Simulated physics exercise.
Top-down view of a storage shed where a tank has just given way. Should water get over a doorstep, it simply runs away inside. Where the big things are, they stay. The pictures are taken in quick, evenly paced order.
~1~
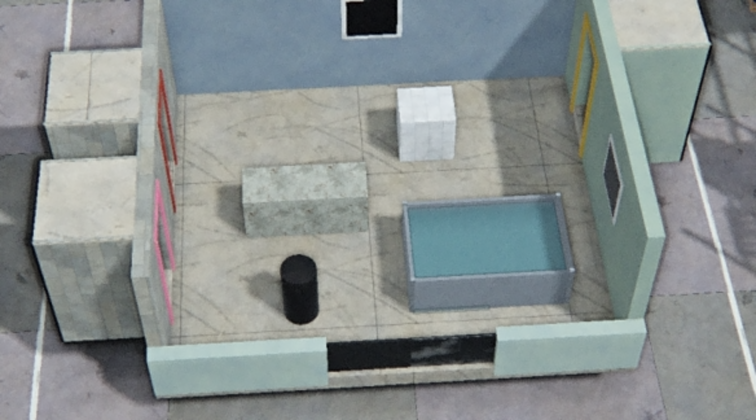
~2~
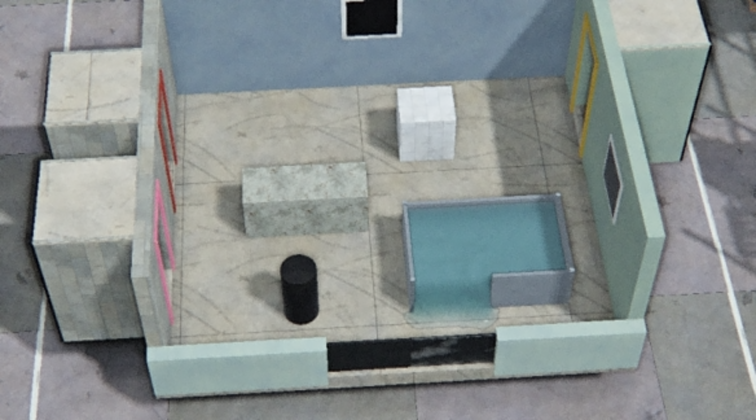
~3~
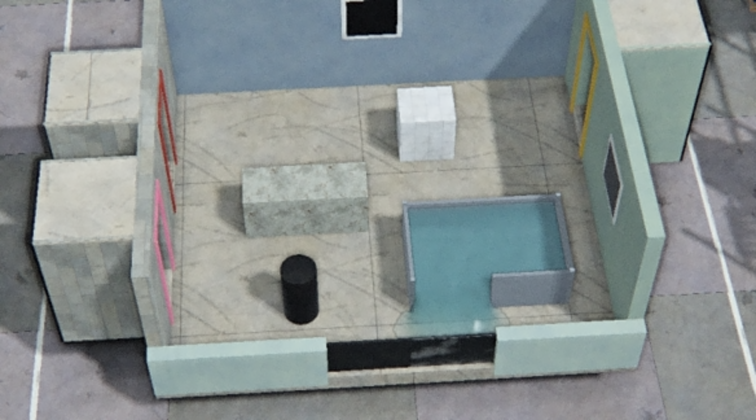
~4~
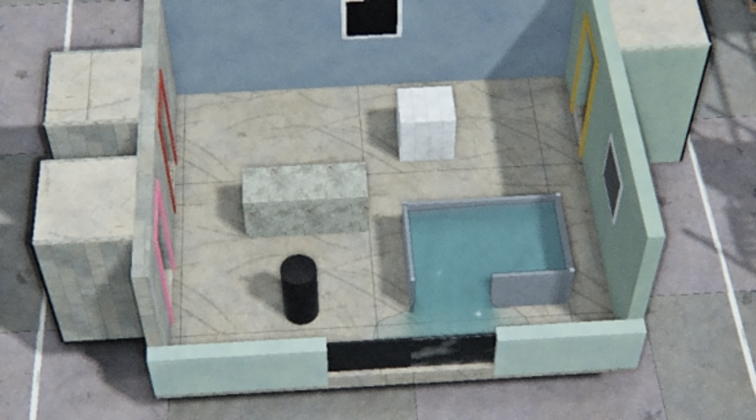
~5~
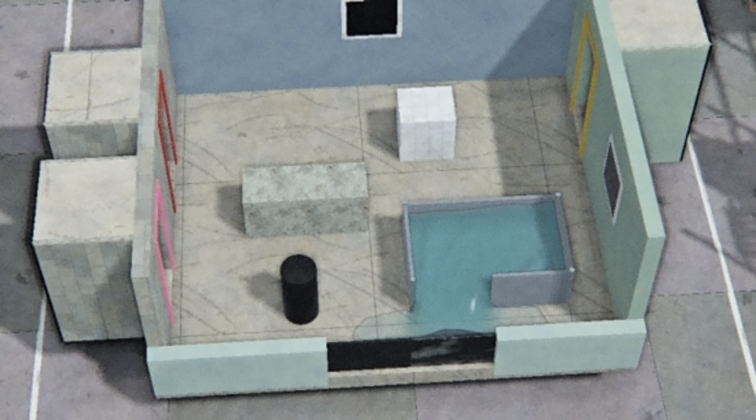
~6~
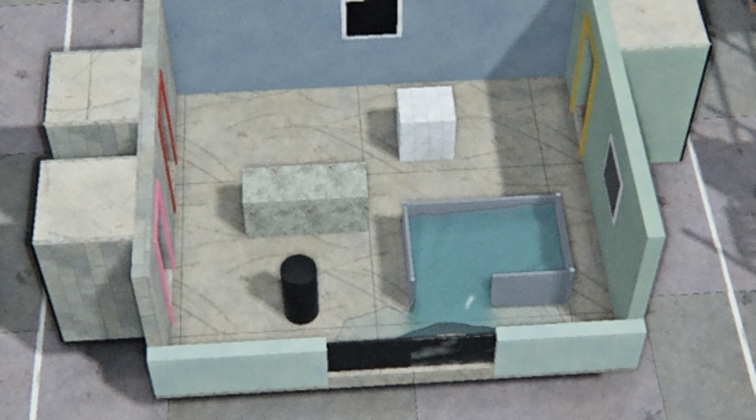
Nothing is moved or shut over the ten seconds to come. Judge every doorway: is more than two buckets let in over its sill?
Red door: Up to two buckets. Yellow door: Up to two buckets. Pink door: Above two buckets.
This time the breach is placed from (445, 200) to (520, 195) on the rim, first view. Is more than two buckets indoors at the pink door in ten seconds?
Pink door: Stays within it.
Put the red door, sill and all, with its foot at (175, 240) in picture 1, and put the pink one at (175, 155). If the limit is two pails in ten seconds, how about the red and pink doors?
Lab note - red door stays within, pink door stays within.
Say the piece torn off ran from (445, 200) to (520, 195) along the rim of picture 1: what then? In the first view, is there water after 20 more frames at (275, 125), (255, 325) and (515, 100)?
In turn: Under water, not flooded, covered.
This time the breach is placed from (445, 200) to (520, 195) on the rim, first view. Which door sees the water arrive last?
The door marked pink.
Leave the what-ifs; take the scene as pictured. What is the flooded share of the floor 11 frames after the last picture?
I'd say 30 per cent.
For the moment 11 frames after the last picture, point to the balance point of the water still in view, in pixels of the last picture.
The water's centre sits above (440, 302).
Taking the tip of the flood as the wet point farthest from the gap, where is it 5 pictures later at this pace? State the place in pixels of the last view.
The front tops out at about (195, 371).
A moment on, water covers 20 % of the floor; the red door not reached, the yellow door not reached, the pink door not reached.
Next, water covers 30 % of the floor; the red door not reached, the yellow door not reached, the pink door under two buckets in.
Then, water covers 55 % of the floor; the red door wet at the sill, nothing in, the yellow door wet at the sill, nothing in, the pink door over two buckets in.
Later, water covers 85 % of the floor; the red door wet at the sill, nothing in, the yellow door wet at the sill, nothing in, the pink door over two buckets in.
In the end, water covers 100 % of the floor; the red door wet at the sill, nothing in, the yellow door wet at the sill, nothing in, the pink door over two buckets in.
